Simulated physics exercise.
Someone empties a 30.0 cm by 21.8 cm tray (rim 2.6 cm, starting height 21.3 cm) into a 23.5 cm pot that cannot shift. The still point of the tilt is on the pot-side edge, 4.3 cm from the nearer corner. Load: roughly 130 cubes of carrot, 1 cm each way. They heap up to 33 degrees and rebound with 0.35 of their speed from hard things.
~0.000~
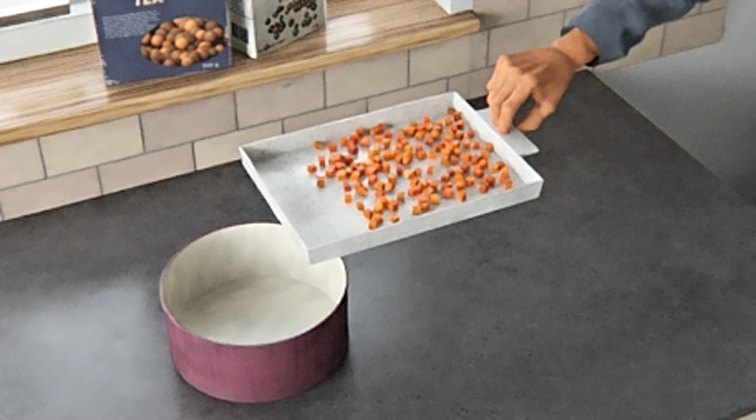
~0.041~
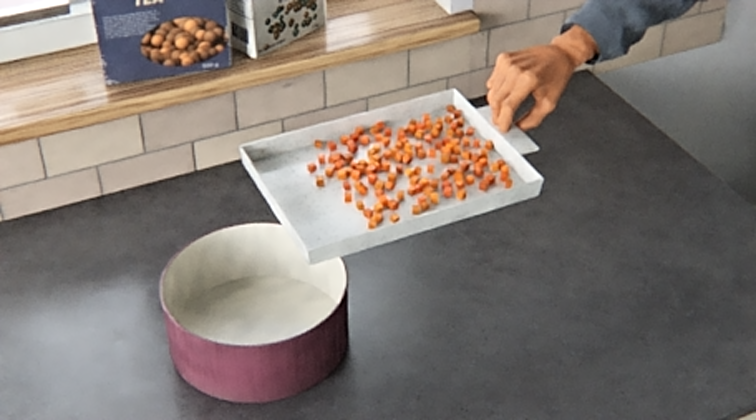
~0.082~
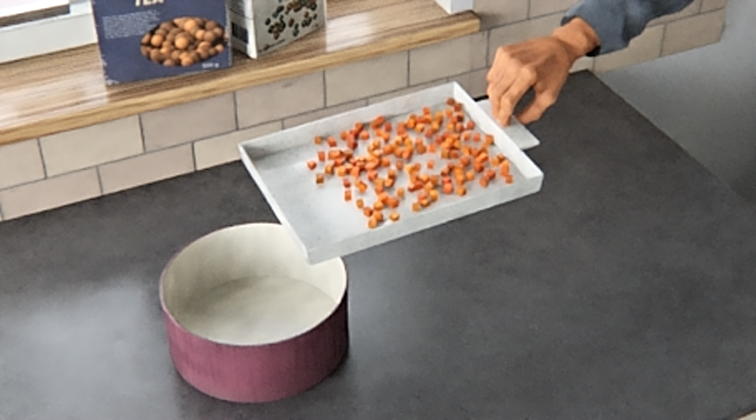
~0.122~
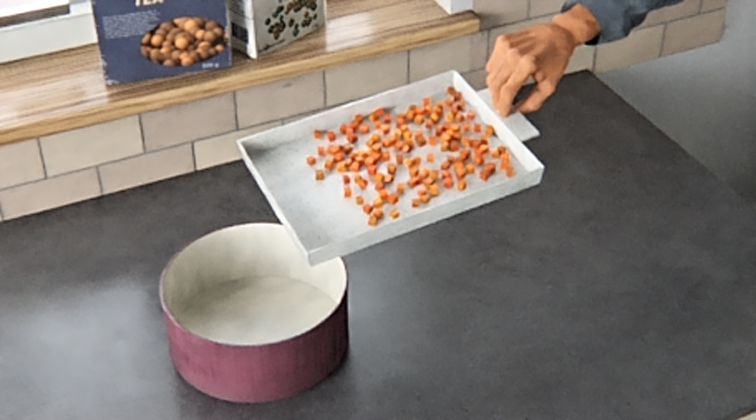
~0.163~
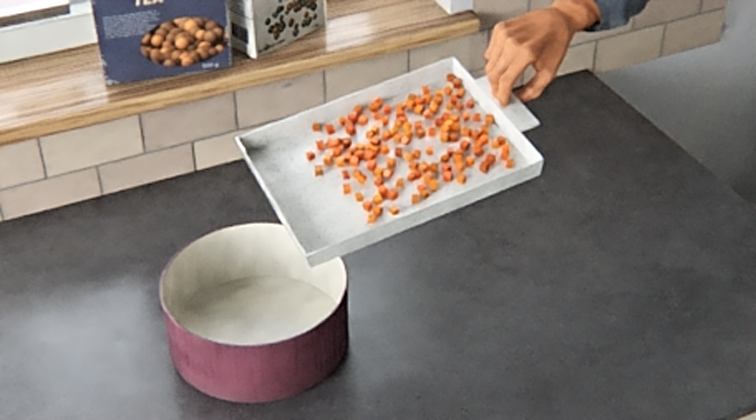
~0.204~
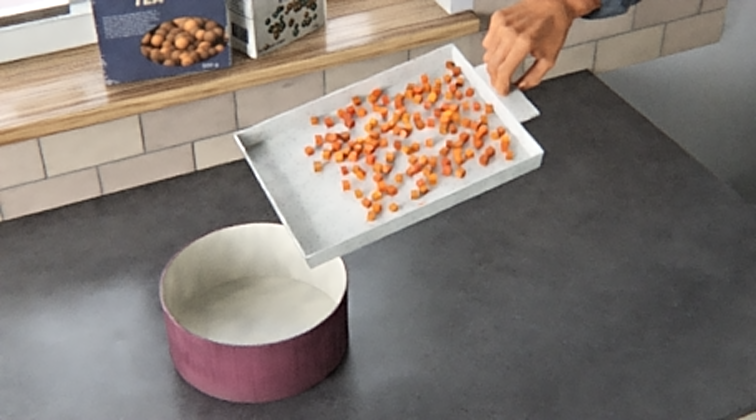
The clip opens on a hand holding the right end of a pale, shallow tray scattered with small orange carrot cubes, above and to the right of an empty maroon pot on a dark counter. The hand then raises its end, slightly at first and then further, tilting the tray toward the pot while the cubes stay spread across it.
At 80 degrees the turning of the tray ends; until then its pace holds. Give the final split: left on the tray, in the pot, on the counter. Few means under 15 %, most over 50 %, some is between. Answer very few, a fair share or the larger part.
Tray: A fair share, pot: Very few, counter: The larger part.
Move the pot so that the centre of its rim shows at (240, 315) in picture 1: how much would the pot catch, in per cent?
About 45 per cent.
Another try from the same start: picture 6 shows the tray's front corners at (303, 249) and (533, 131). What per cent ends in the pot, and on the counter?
Pot 60, counter 10.
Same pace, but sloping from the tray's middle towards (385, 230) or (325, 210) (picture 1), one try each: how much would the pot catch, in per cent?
Some 0 and 25 per cent.
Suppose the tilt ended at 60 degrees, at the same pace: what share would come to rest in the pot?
It would be near 0 per cent.
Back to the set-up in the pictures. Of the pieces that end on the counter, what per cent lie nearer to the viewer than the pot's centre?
Roughly 100 per cent.
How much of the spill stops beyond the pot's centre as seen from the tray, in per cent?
Some 90 per cent.
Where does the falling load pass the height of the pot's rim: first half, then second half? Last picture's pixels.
At about (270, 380), then at (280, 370).
After 0.55 s, tilt 46 degrees; the tray holds 100 %, the pot 0 %.
Then, at 0.78 s, tilt 67 degrees; the tray holds 95 %, the pot 0 %.
Then, at 1.13 s, tilt 80 degrees; the tray holds 35 %, the pot 0 %.
At rest (2.5 s), tray 30 %, pot 0 %, counter 70 %.
